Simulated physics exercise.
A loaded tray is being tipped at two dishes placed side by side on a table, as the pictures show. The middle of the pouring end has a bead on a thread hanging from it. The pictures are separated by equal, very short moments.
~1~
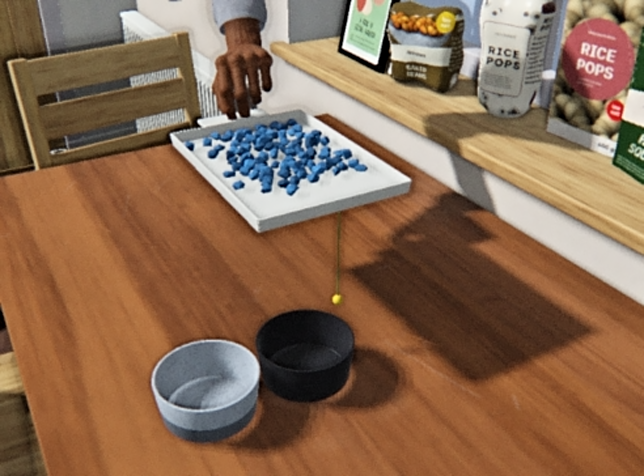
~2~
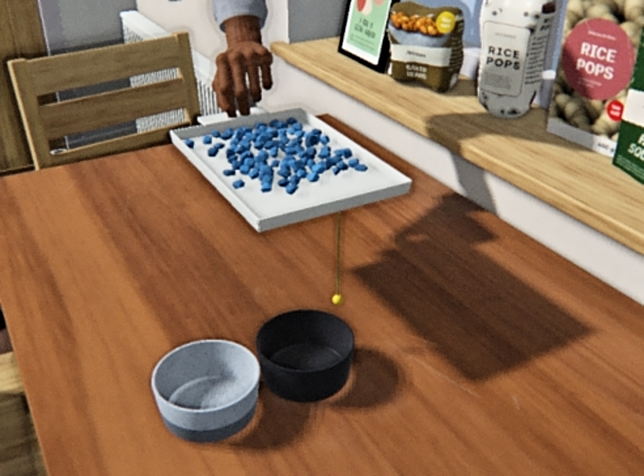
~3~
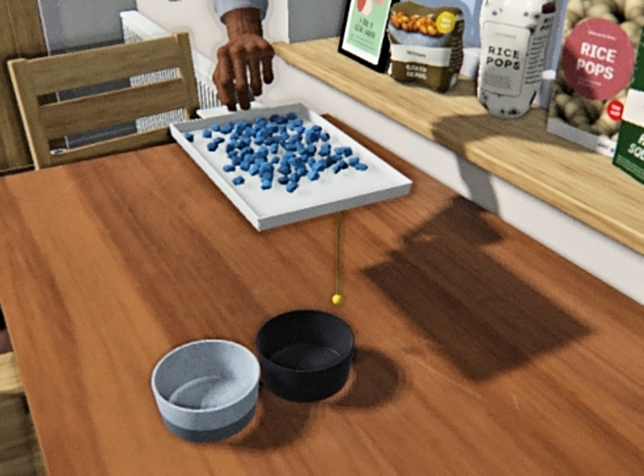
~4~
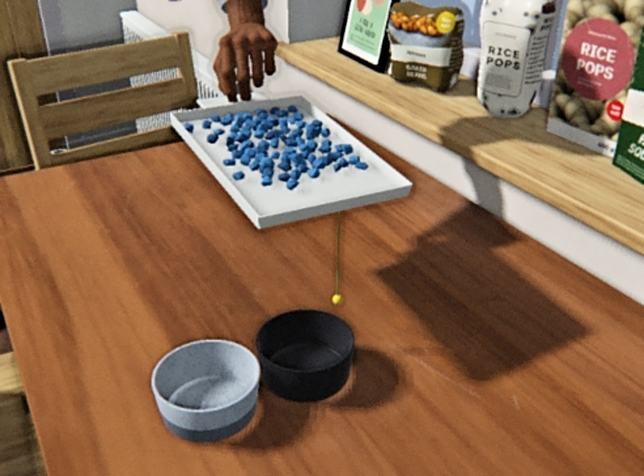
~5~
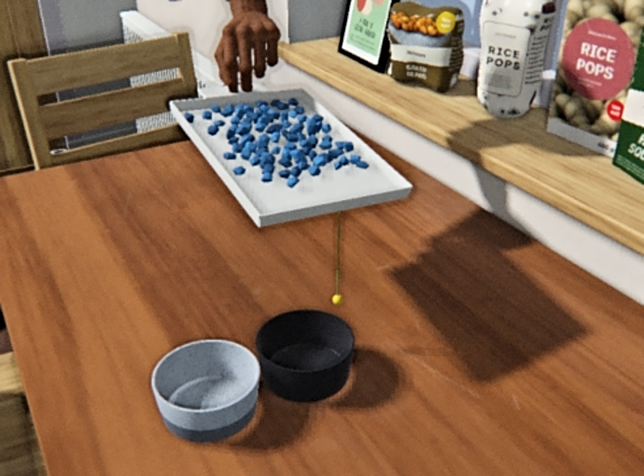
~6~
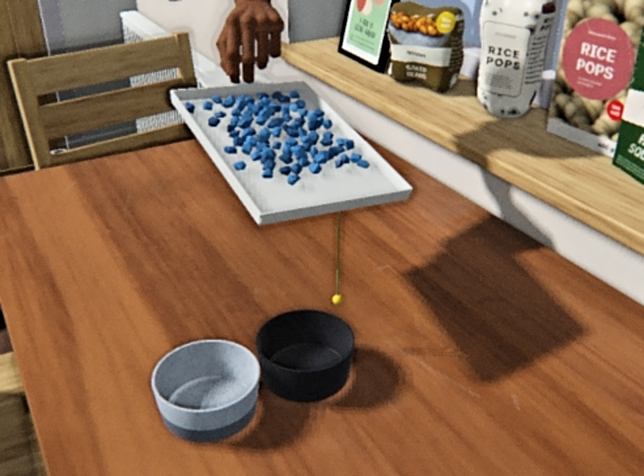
A hand at the far end of a white tray of blue stones slowly raised that end, tilting it slightly toward the near right corner, while two bowls and a hanging yellow bead stayed still.
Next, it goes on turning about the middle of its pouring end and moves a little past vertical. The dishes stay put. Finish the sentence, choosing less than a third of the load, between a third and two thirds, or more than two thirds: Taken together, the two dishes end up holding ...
Taken together, the two dishes end up holding less than a third of the load.
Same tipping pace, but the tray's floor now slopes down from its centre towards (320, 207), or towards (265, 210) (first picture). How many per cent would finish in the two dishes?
50 % then 70 %, roughly.
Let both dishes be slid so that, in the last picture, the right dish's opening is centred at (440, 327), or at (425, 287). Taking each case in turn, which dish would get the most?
The rightmost dish, then the rightmost dish.
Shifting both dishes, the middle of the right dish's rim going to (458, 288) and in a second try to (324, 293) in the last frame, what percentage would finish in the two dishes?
80 % and 0 %.
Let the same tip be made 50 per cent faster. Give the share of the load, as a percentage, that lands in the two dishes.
Expected result: Around 0 per cent.
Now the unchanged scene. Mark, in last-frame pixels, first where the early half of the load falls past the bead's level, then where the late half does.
The opening part goes through (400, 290); what follows goes through (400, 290).
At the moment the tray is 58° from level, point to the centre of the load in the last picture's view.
The load is centred near (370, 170).
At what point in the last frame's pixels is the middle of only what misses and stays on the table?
Roughly pixel (415, 339).
Just after the last frame, tray tipped steeply; almost all on the tray; just a few outside both; just a few in the air.
A moment on, tray tipped right over; roughly a third on the tray; roughly half outside both; roughly a quarter in the air.
Further on, tray tipped past a quarter turn; every one outside both.
When it is over, tray tipped past a quarter turn; not one in the left dish; not one in the right dish; every one outside both.
